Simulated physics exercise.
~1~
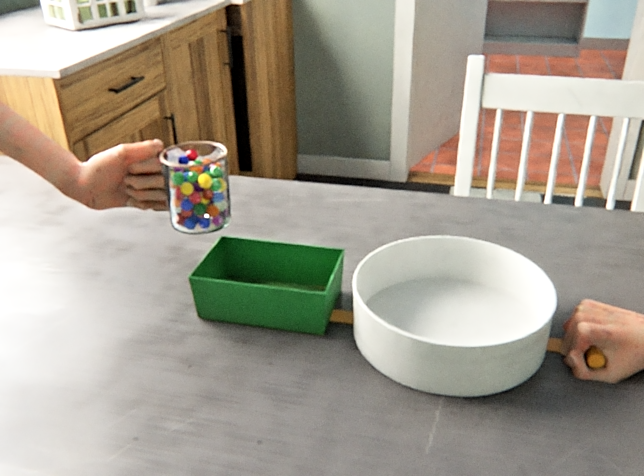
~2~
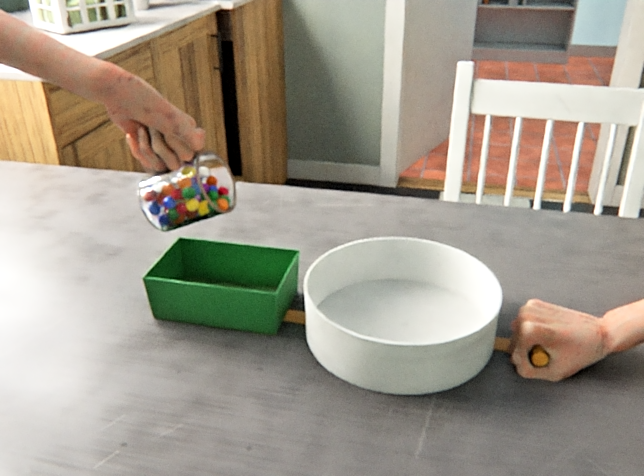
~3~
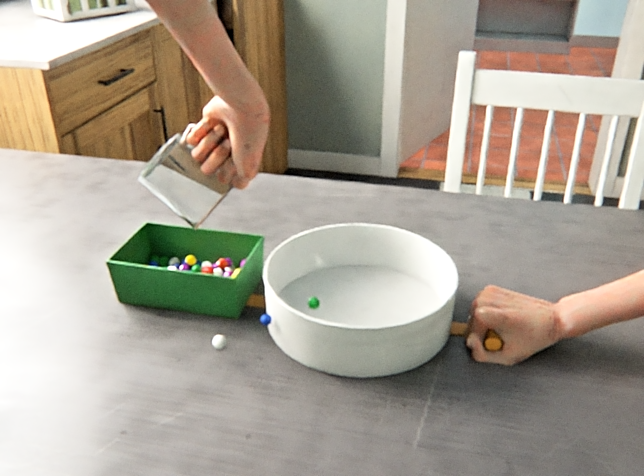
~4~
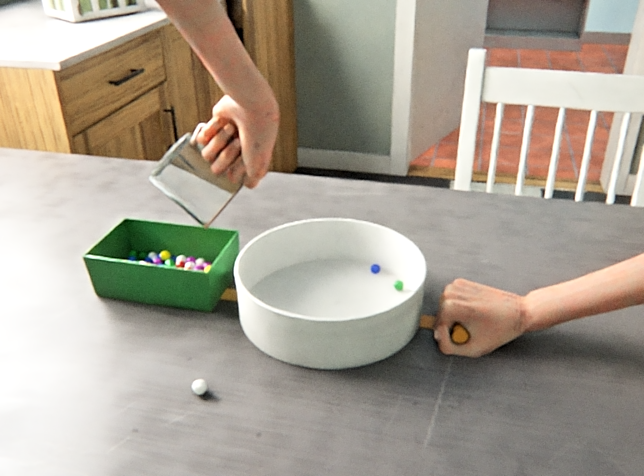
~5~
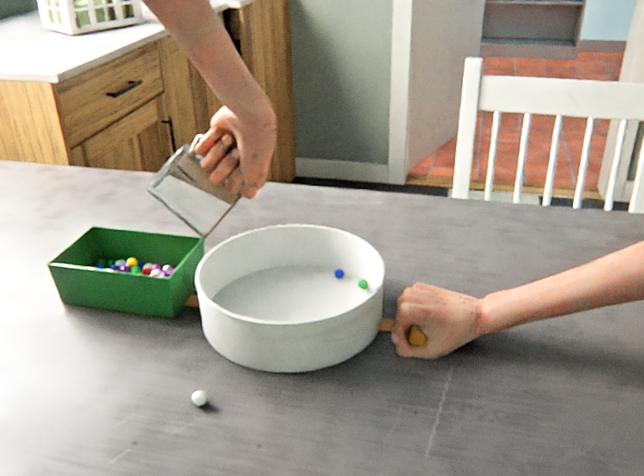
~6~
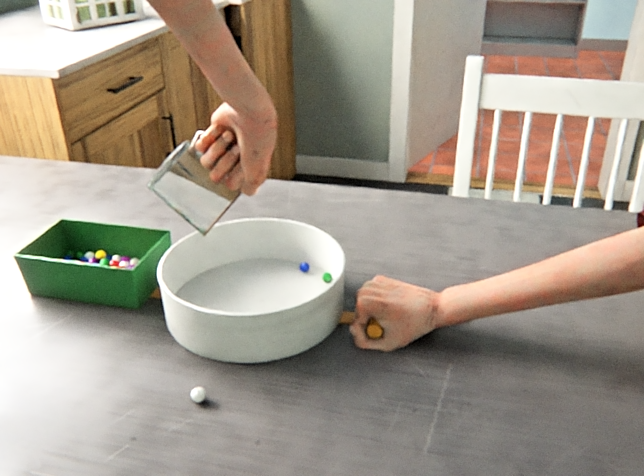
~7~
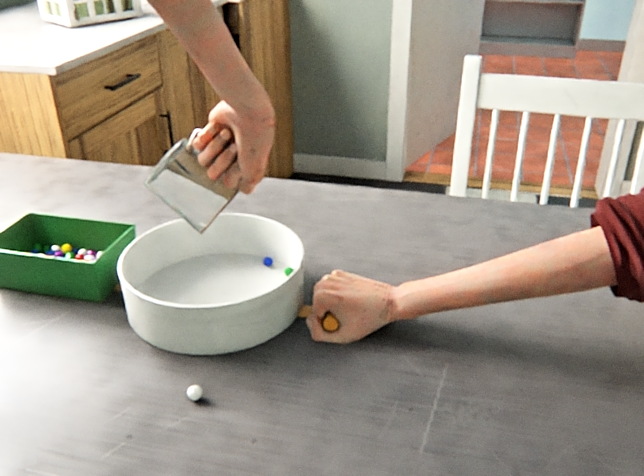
Colorful marbles pour from a glass mostly into a green tin as a hand pulls the containers left.
